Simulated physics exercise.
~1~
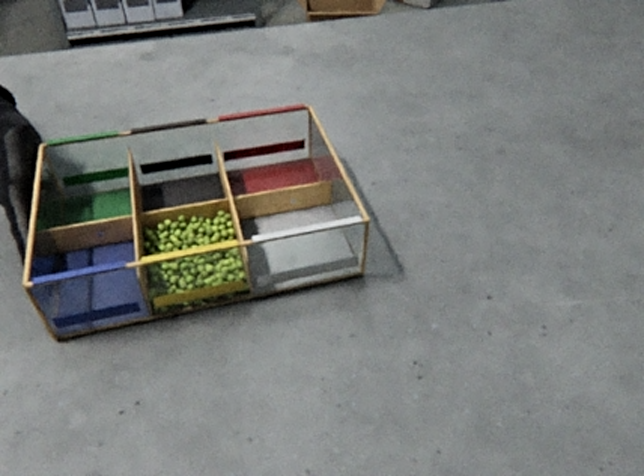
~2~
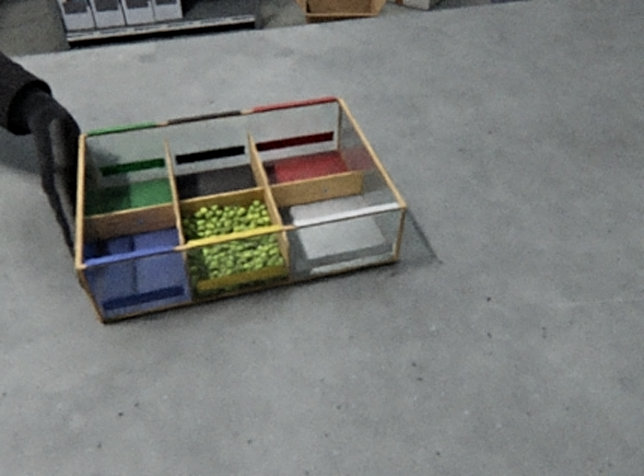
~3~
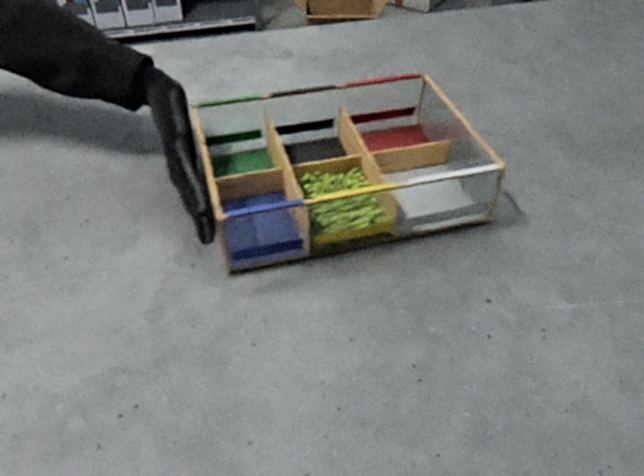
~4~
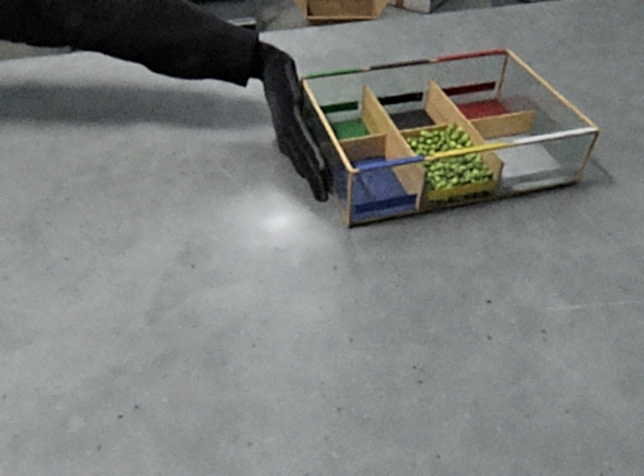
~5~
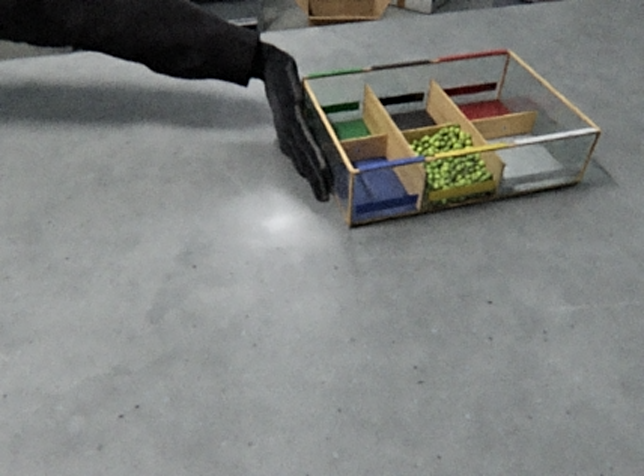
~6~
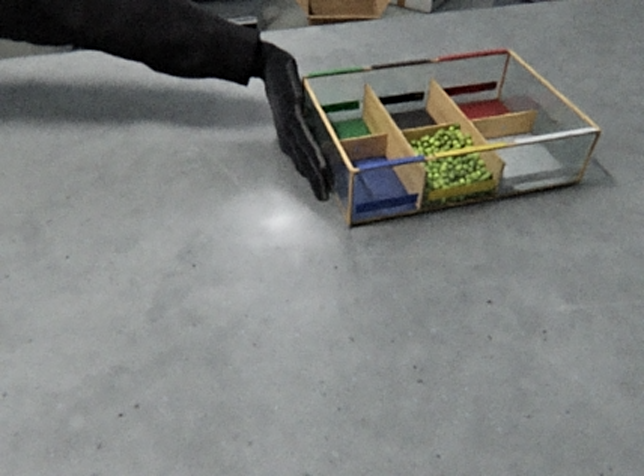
A shallow rectangular tray with clear sides and wooden dividers sits at the left on a grey concrete floor, seen from above at an angle. Its six compartments are marked green, black and red at the back, and blue, yellow and white in front, with green peas heaped only in the yellow one. A black-gloved hand on a dark-sleeved arm presses against the left side and pushes the tray to the right and slightly away. The tray slides across the floor, then stops near the upper right. The hand stays beside it, and the peas remain in the yellow compartment.
